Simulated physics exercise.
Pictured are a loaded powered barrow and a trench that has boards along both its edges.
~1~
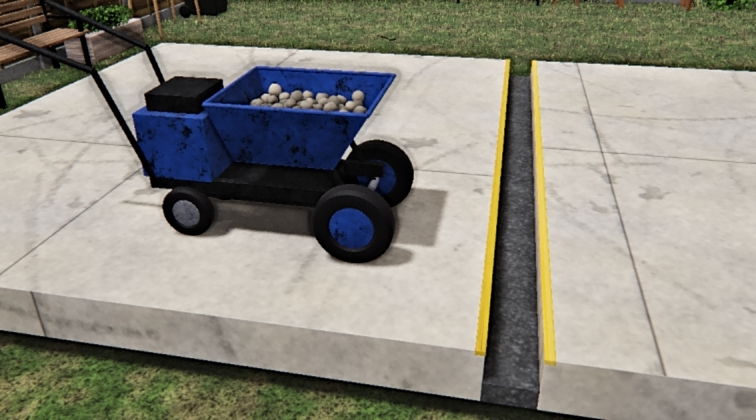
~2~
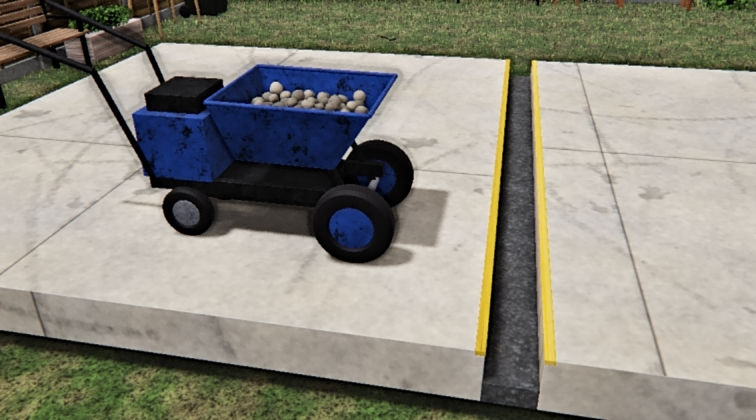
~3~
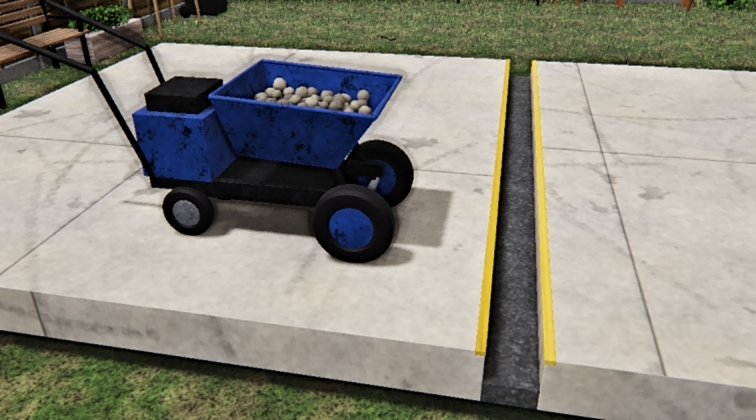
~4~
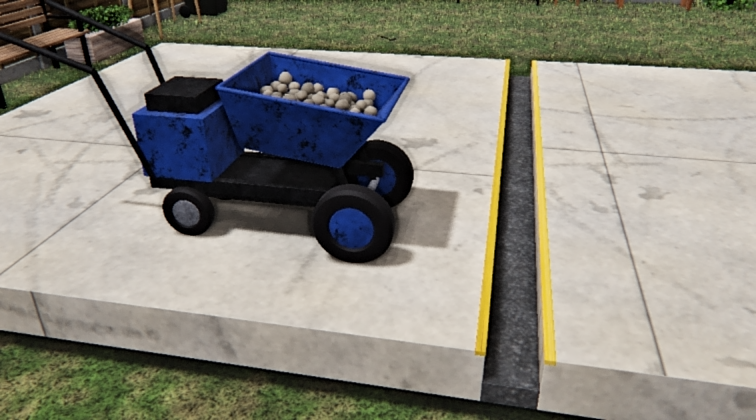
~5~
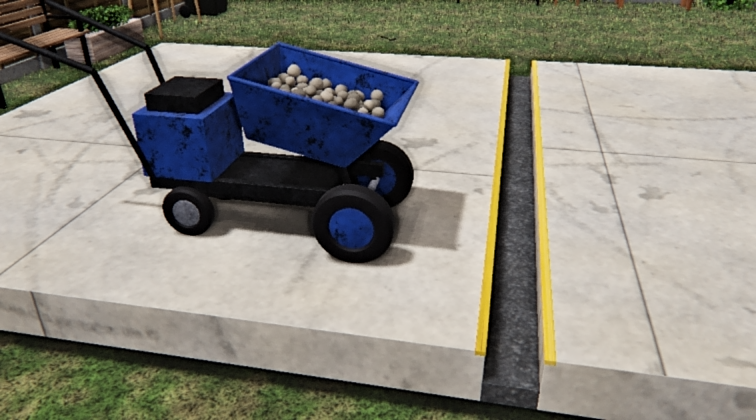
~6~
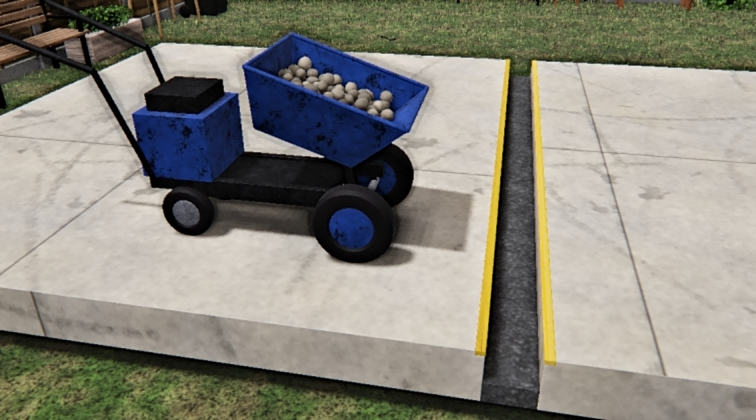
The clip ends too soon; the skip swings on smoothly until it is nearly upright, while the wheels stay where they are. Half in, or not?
The trench will hold the main part of the load.
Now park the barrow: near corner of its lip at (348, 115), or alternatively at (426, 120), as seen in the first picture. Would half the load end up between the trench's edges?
Initially past the halfway mark, next shy of half.
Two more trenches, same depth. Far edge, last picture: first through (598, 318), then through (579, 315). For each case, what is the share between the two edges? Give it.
The first case gives around 100 percent, and the second around 100 percent.
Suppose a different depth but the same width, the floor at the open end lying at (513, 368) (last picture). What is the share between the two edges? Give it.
It works out to some 60 percent.
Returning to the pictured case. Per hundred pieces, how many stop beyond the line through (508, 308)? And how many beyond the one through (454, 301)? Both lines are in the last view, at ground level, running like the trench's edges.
Close to 60 and 100 per cent respectively.
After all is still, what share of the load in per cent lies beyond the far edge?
About 5 %.
Just after the last frame, skip tipped steeply; every one in the skip.
A moment on, skip tipped right over; the larger part in the skip; about a tenth short of the trench; about a tenth in or heaped over the trench; just a few falling.
Further on, skip tipped right over; about a tenth in the skip; about a tenth short of the trench; the larger part in or heaped over the trench; about a tenth beyond it.
When it is over, skip tipped right over; about a tenth short of the trench; the larger part in or heaped over the trench; about a tenth beyond it.
